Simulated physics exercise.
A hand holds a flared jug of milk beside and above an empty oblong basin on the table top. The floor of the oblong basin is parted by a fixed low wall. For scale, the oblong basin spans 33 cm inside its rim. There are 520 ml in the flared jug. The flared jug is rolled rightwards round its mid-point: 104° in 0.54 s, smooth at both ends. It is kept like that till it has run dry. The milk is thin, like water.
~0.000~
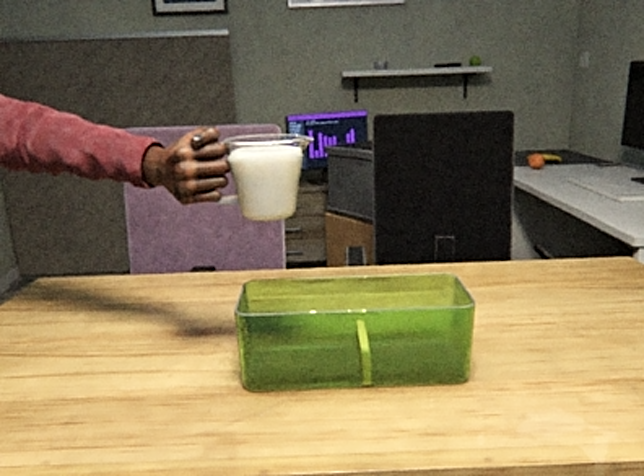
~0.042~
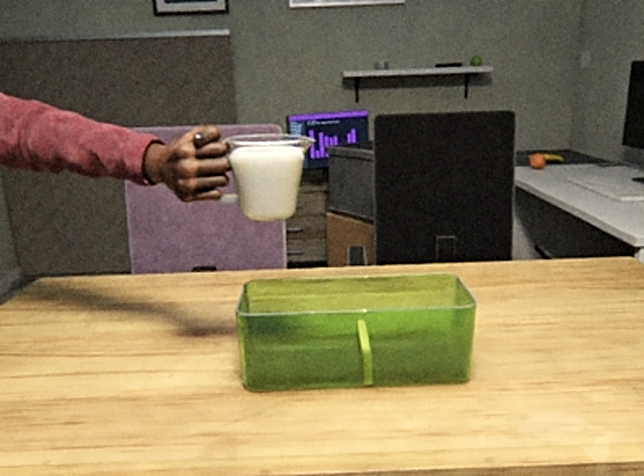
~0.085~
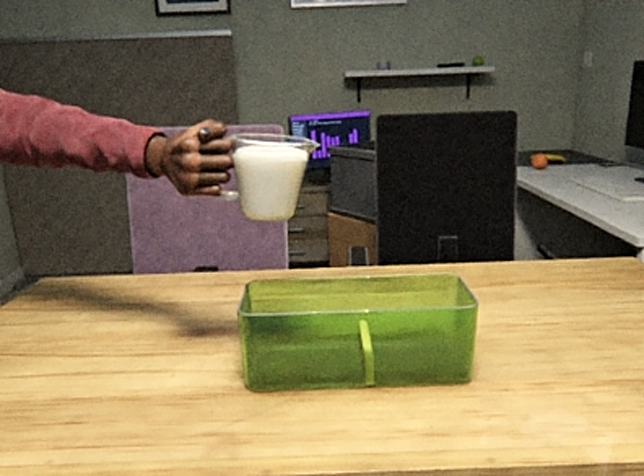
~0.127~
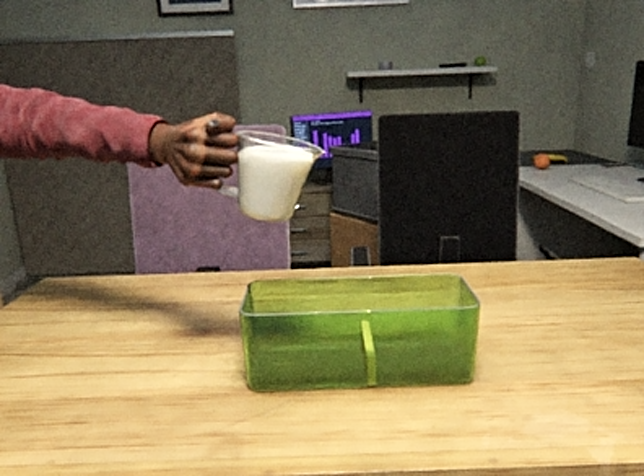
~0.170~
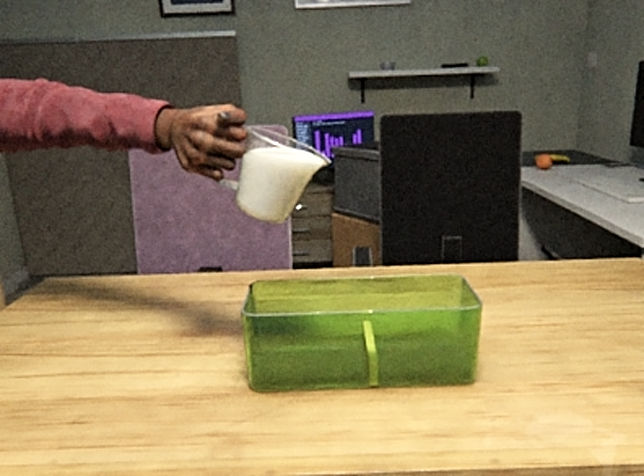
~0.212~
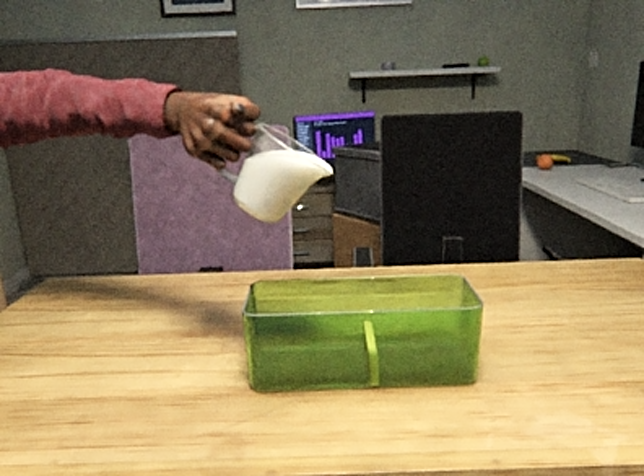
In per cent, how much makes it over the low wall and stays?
Roughly 51 per cent is past the wall.
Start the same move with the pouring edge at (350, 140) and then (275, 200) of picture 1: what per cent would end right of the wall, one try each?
In turn about 90 and 10 per cent.
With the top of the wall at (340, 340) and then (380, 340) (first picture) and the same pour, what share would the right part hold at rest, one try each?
First 90, then 15 per cent.
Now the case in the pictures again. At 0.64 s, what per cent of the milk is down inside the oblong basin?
Some 78 per cent.
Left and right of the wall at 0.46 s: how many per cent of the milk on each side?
Near 1 on the left, 18 on the right.
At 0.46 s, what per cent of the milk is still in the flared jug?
Near 42 in a hundred.
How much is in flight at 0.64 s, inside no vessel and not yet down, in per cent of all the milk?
Near 16 in a hundred.
Then, 0.46 s in, the tilt is 98° and 41 per cent is still to pour, 1 is left of the wall and 17 right of it.
Then, 0.64 s in, the tilt is 104° and 6 per cent is still to pour, 35 is left of the wall and 42 right of it.
Then, 0.83 s in, the tilt is 104° and 0 per cent is still to pour, 46 is left of the wall and 50 right of it.
Then, 1.04 s in, the tilt is 104° and 0 per cent is still to pour, 47 is left of the wall and 51 right of it.
Finally, 47 per cent lies left of the wall, 51 right of it and 2 outside.
